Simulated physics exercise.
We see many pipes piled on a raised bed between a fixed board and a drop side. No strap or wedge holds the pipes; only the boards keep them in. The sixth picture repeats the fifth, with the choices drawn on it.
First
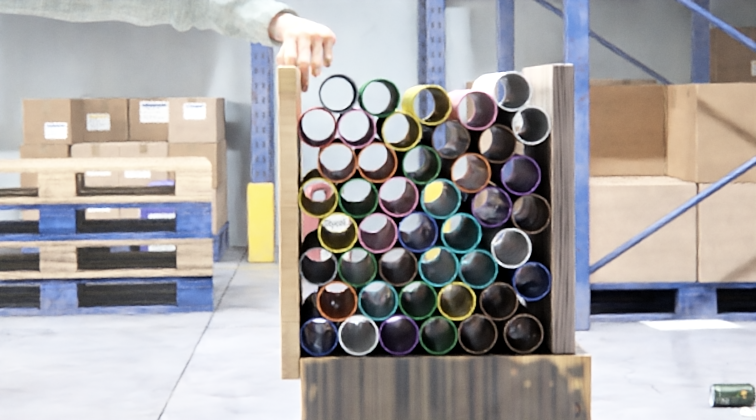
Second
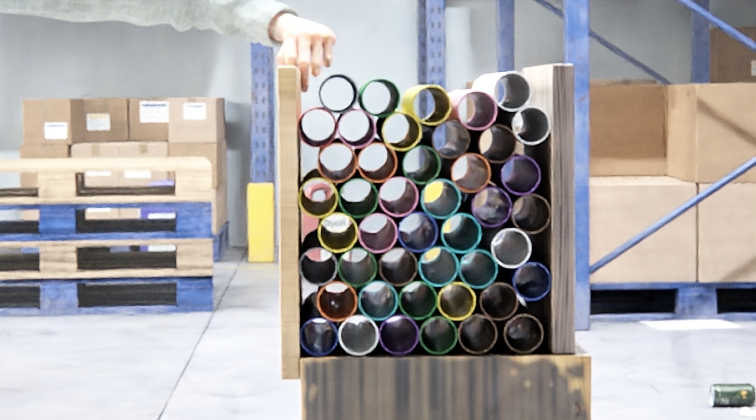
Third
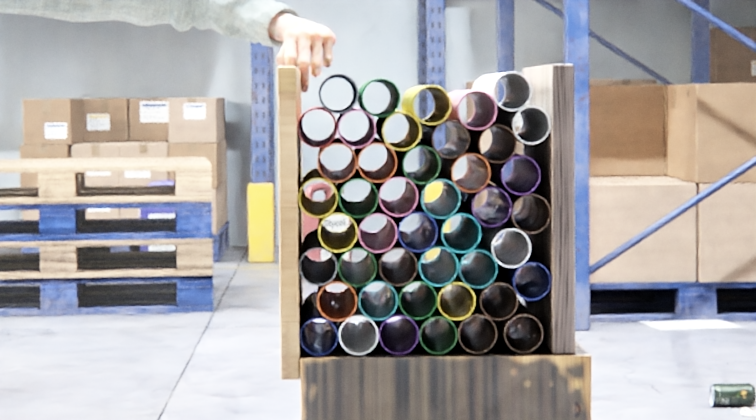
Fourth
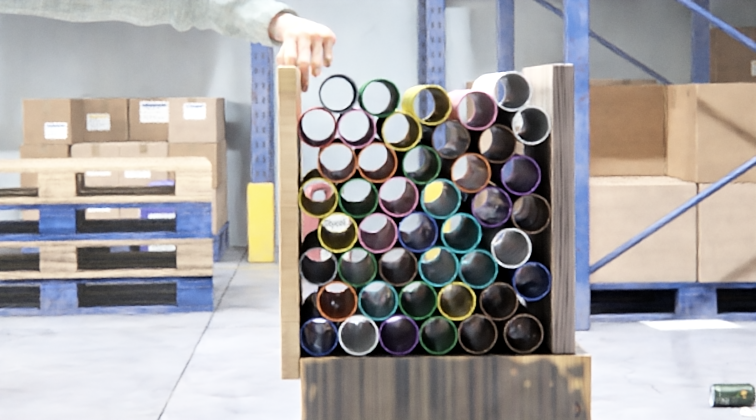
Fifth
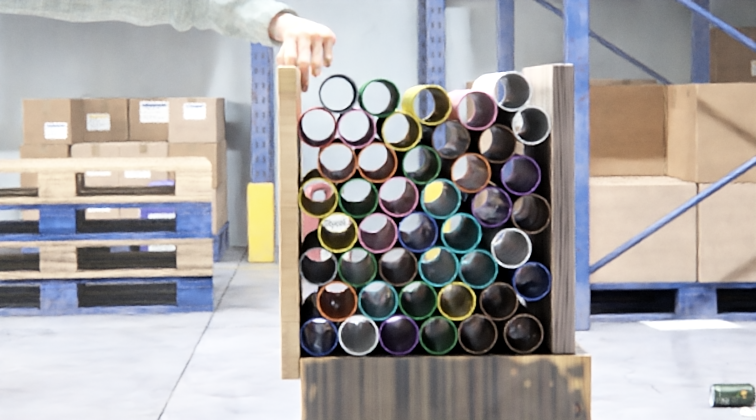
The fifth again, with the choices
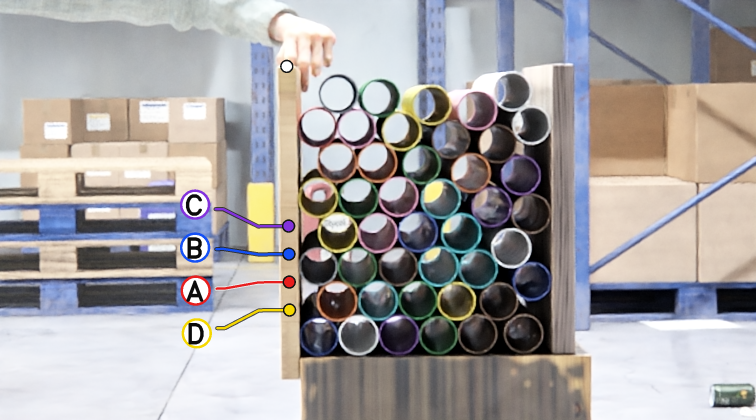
A hand in a pale sleeve reaches in from the upper left and rests on the top of a wooden side board, seen straight on in a warehouse. Between two upright boards on a wooden base, open-ended pipes rimmed in yellow, pink, green, blue, turquoise and brown are stacked, with pallets left and boxes either side behind. Nothing visibly moves, and the camera stays still.
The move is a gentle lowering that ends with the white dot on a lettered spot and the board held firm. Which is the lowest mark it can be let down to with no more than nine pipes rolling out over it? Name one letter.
Slide it to A.
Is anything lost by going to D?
At D: Yes.
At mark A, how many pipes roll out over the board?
At A the number is six.
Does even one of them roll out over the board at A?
Yes, at A.
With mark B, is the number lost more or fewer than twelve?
It loses fewer than twelve.
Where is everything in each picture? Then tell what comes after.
In the first picture, a yellow pipe (401, 131); a pink pipe (477, 110); side board (292, 213).
In the second picture, side board (292, 213); a blue pipe (319, 336).
In the third picture, a brown pipe (524, 334); a green pipe (418, 300).
In the fourth picture, a turquoise pipe (478, 269); a turquoise pipe (461, 233).
In the fifth picture, a green pipe (359, 198); a green pipe (421, 165); a yellow pipe (401, 131).
On the copy, A at (289, 282); B at (289, 254); C at (289, 226); D at (290, 310); the white dot at (287, 66).
On A. First, top of the board (297, 157).
Then, top of the board (298, 259).
Finally, top of the board (299, 281), about six out over the board.
By contrast, B about four out over the board; C two out over the board; D more than nine out over the board.
